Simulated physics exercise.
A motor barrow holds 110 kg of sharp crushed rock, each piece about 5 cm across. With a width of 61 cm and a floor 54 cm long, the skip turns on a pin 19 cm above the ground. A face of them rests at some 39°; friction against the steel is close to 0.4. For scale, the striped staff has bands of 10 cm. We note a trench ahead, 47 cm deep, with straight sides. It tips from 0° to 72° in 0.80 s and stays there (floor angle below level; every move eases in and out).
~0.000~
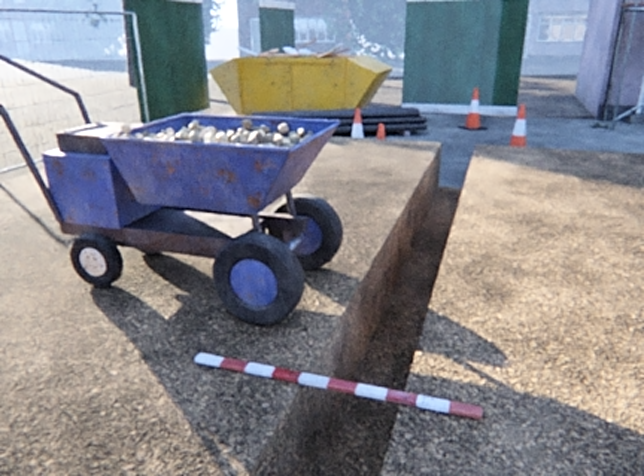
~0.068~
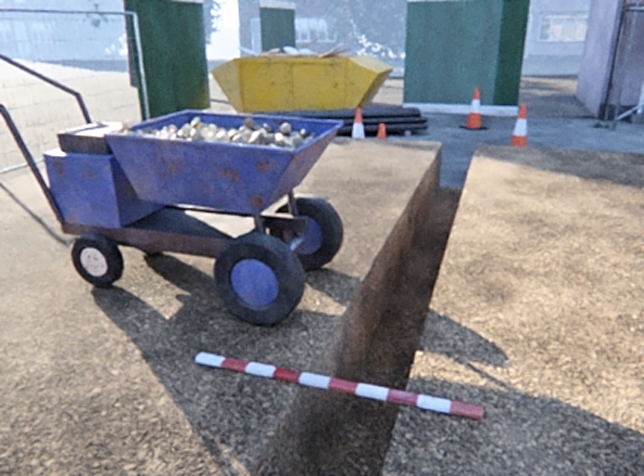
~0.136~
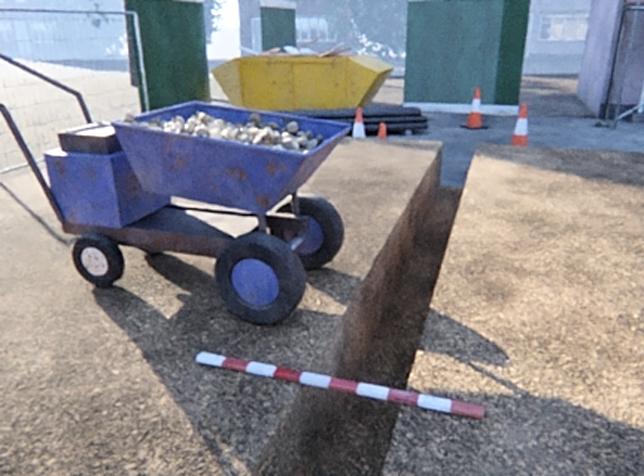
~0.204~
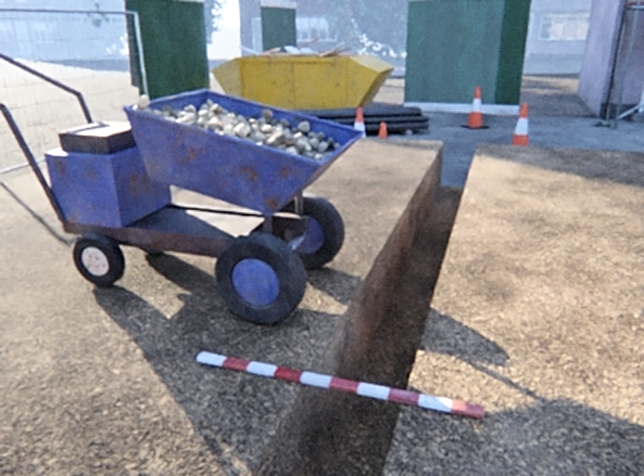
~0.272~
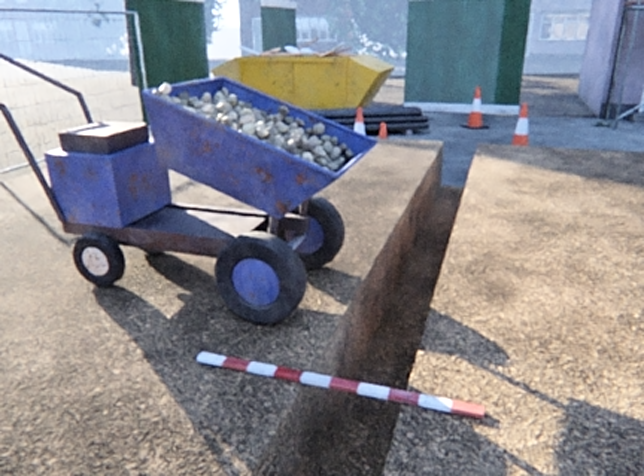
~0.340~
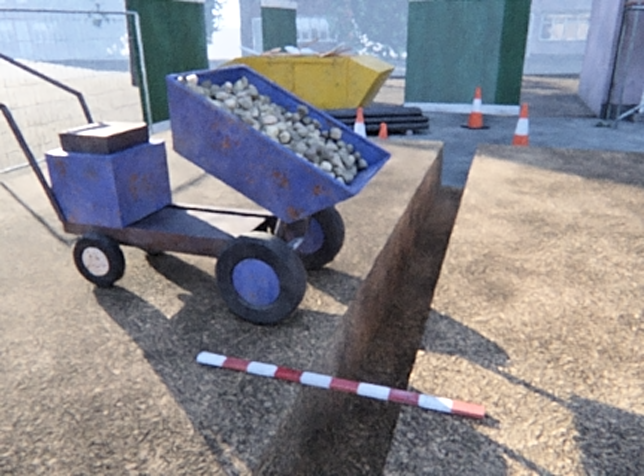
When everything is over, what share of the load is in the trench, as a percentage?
Close to 30 in a hundred.
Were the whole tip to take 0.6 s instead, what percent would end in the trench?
Then some 20 per cent would.
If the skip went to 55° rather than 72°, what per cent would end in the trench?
In that case some 5 per cent.
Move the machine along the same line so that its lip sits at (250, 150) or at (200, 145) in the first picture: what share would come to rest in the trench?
55 and 75 %.
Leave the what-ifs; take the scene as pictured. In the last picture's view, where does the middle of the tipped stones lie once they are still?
Their middle ends up near (458, 313).
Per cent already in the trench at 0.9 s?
Some 0 per cent.
After 0.6 s the floor is at 61°; 100 % in the skip; the foremost stones are at (396, 238).
After 0.9 s the floor is at 72°; 71 % in the skip, 2 % in the trench, 26 % past the trench; the foremost stones are at (505, 346).
After 1.2 s the floor is at 72°; 38 % in the skip, 8 % in the trench, 54 % past the trench; the foremost stones are past the picture's edge.
After 3.2 s the floor is at 72°; 18 % in the skip, 30 % in the trench, 52 % past the trench; the foremost stones are past the picture's edge.
